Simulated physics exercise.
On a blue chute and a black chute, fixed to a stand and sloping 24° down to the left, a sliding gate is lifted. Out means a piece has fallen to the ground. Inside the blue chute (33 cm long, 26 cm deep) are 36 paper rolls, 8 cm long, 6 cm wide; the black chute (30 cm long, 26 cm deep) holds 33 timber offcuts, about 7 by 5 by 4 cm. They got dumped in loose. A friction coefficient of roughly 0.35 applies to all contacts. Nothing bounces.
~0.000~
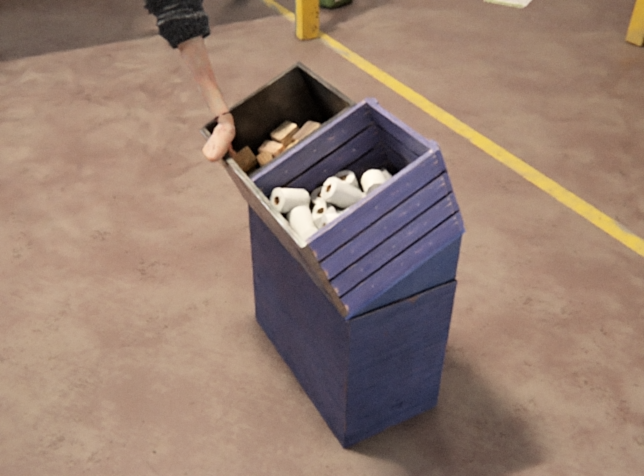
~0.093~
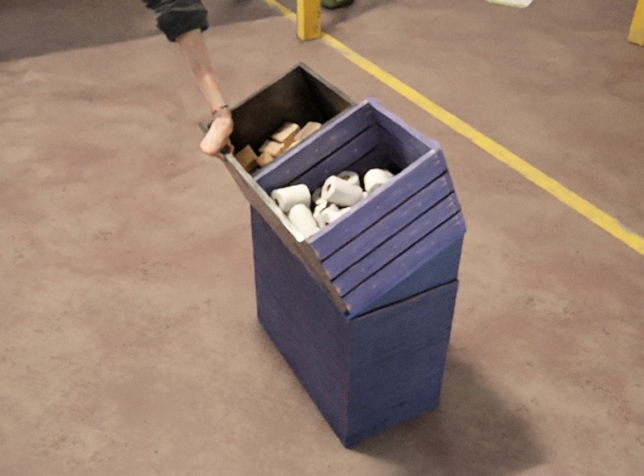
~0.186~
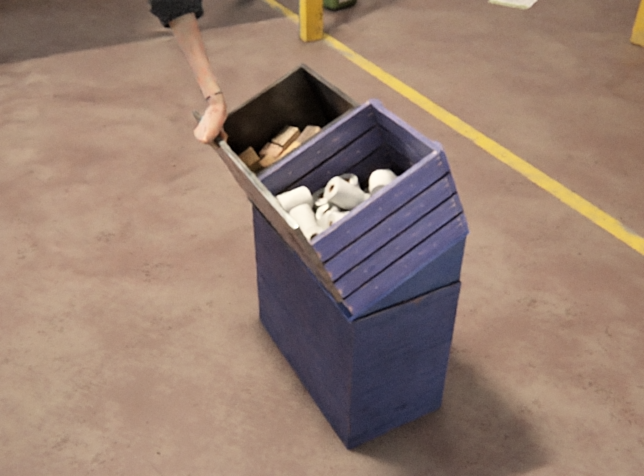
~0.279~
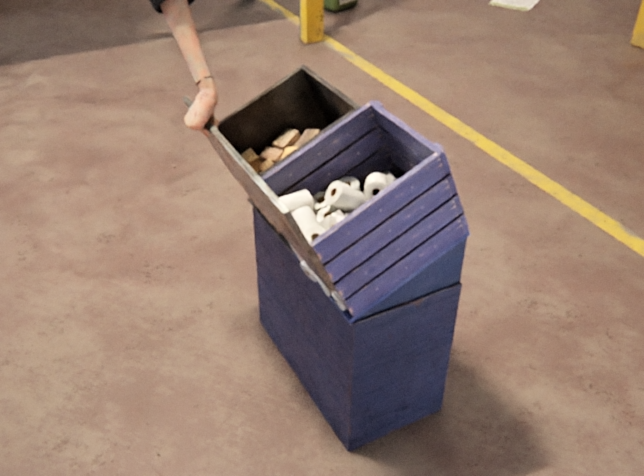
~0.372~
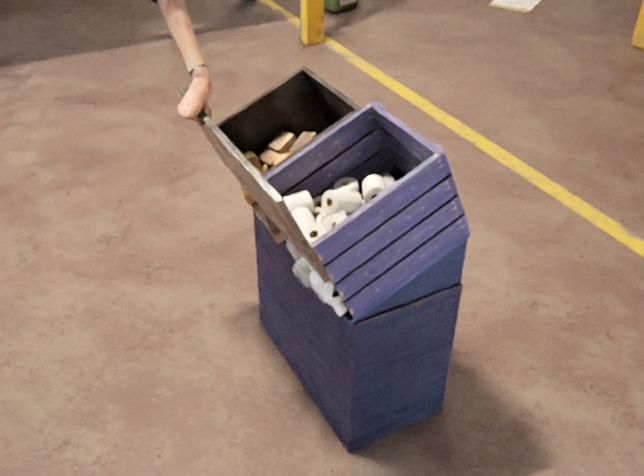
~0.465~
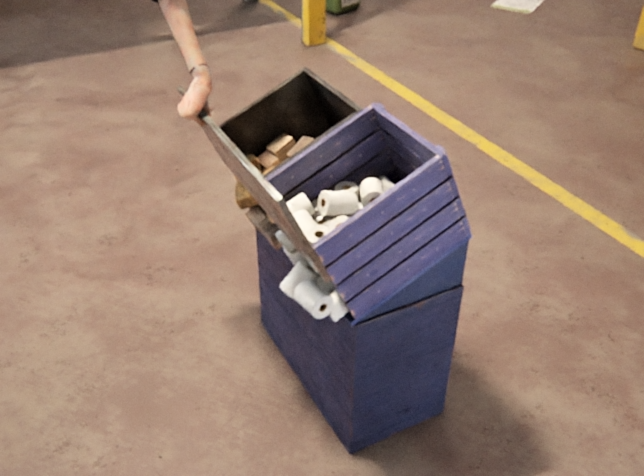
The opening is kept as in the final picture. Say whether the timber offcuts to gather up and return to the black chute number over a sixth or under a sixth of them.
Over a sixth.
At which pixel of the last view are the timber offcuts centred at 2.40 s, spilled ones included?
They're centred near (217, 373).
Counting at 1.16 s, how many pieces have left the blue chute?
Out so far from the blue chute: Around 10.
After 0.77 s, blue chute 31 in, 5 out and black chute 27 in, 6 out.
After 1.16 s, blue chute 26 in, 10 out and black chute 14 in, 19 out.
After 1.70 s, blue chute 14 in, 22 out and black chute 3 in, 30 out.
Final count (at 2.40 s), blue chute 0 in, 36 out and black chute 0 in, 33 out. Asked share, 33 of 33, 100 per cent.
